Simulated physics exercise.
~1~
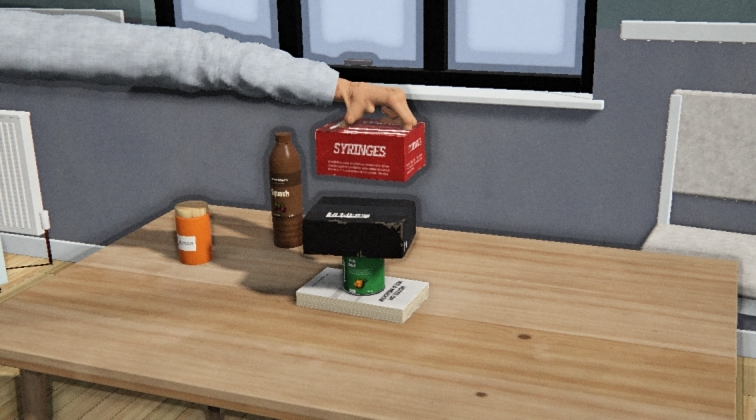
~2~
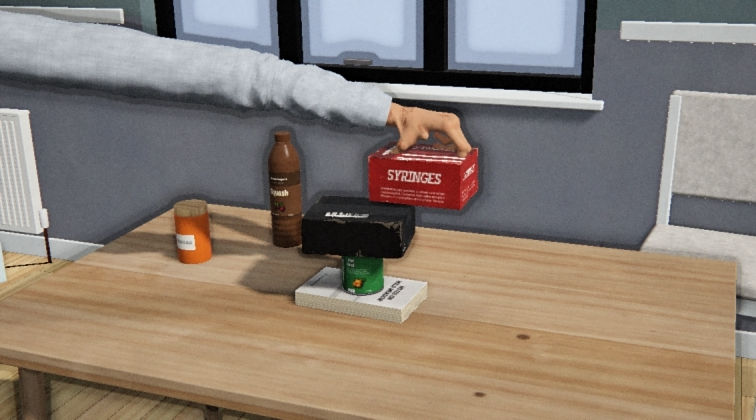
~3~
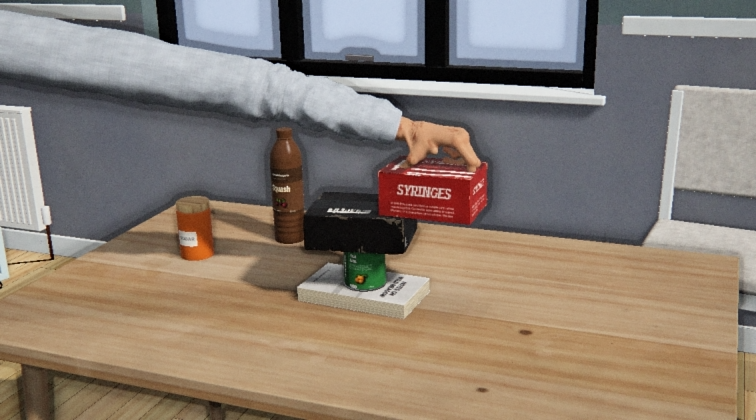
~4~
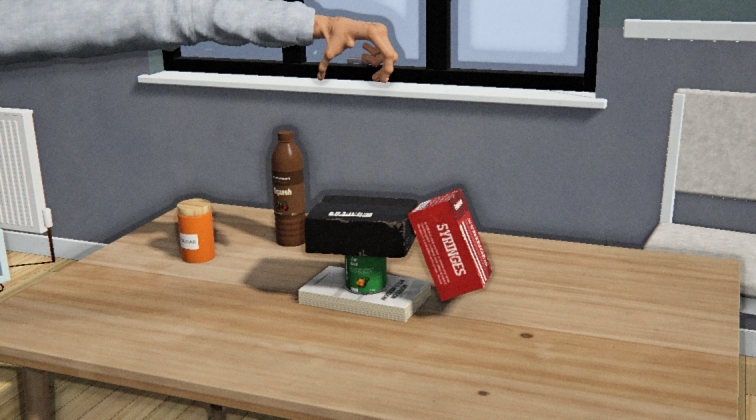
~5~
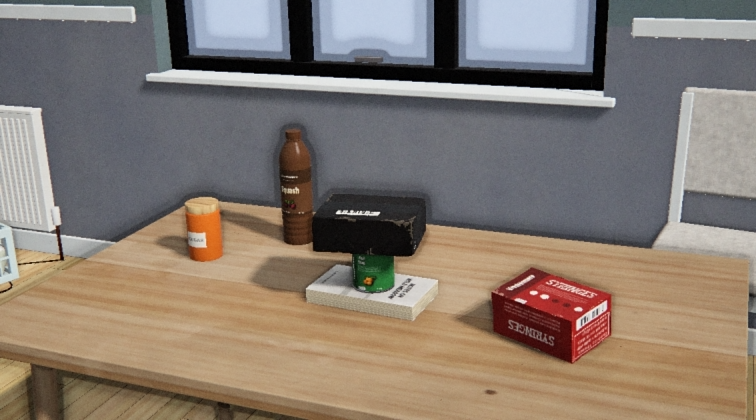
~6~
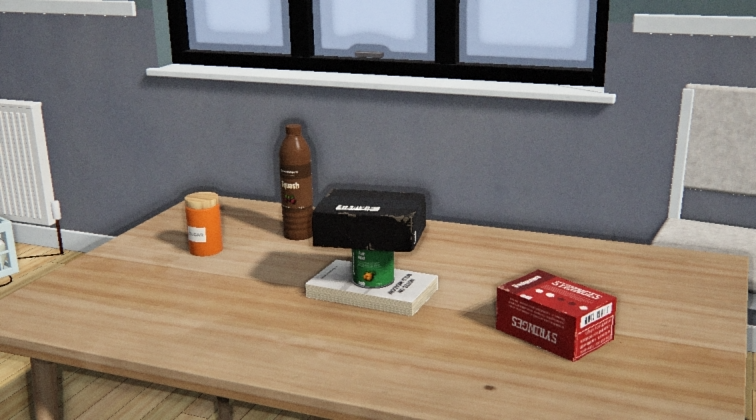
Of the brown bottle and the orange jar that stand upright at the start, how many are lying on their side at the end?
None of them are. The brown bottle and the orange jar both still stand upright on the left of the table.
